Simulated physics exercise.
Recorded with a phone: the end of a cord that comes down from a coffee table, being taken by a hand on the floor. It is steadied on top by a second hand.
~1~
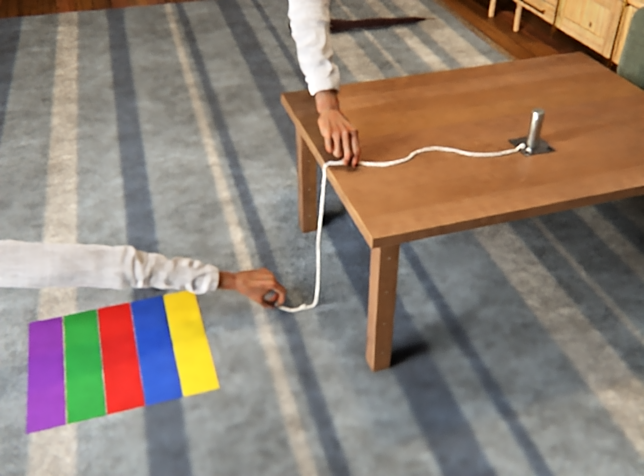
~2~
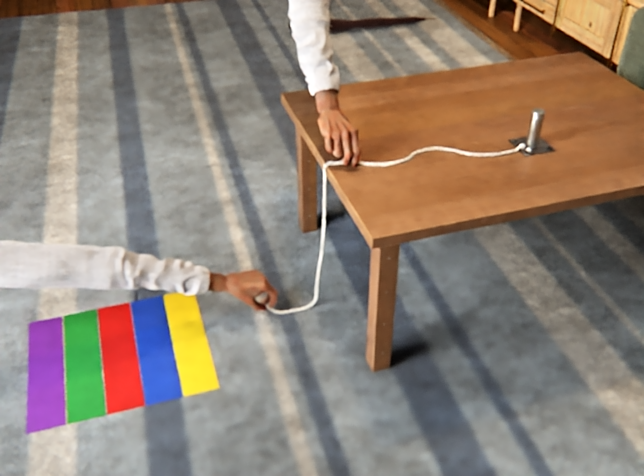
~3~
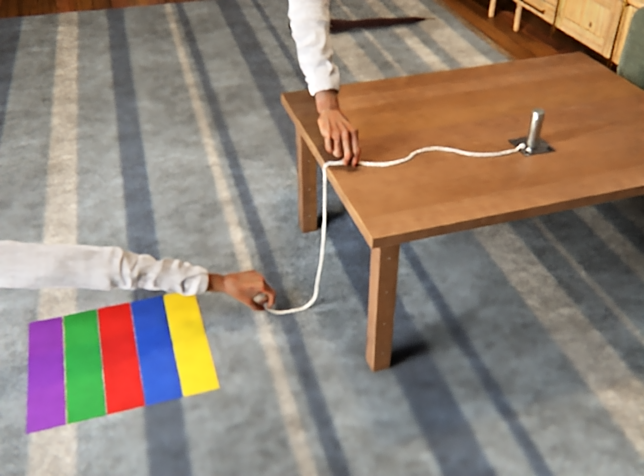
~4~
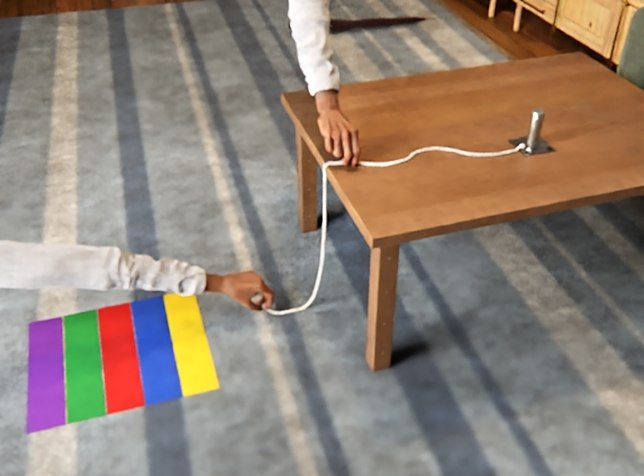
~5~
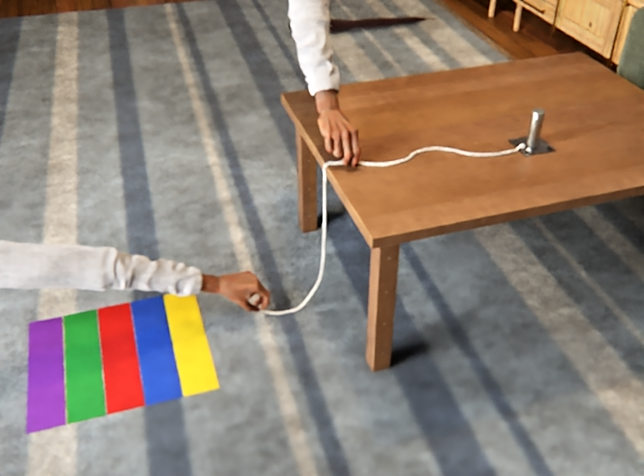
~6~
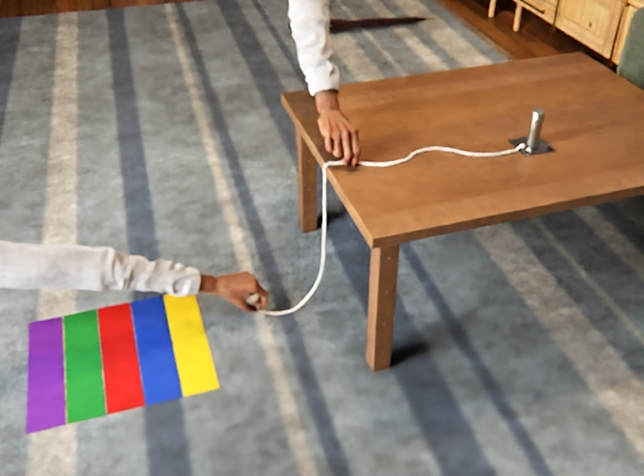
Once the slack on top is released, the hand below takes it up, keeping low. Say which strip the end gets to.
It gets to the blue strip.
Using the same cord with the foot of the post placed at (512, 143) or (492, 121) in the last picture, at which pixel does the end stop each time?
Around (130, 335) and (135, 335), in that order.
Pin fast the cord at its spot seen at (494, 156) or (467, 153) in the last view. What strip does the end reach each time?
The end reaches blue and then blue.
A little later, end near (207, 319); short of the strips.
Next, end near (173, 326); over yellow.
When it is tight, end near (152, 331); over blue. Over blue.
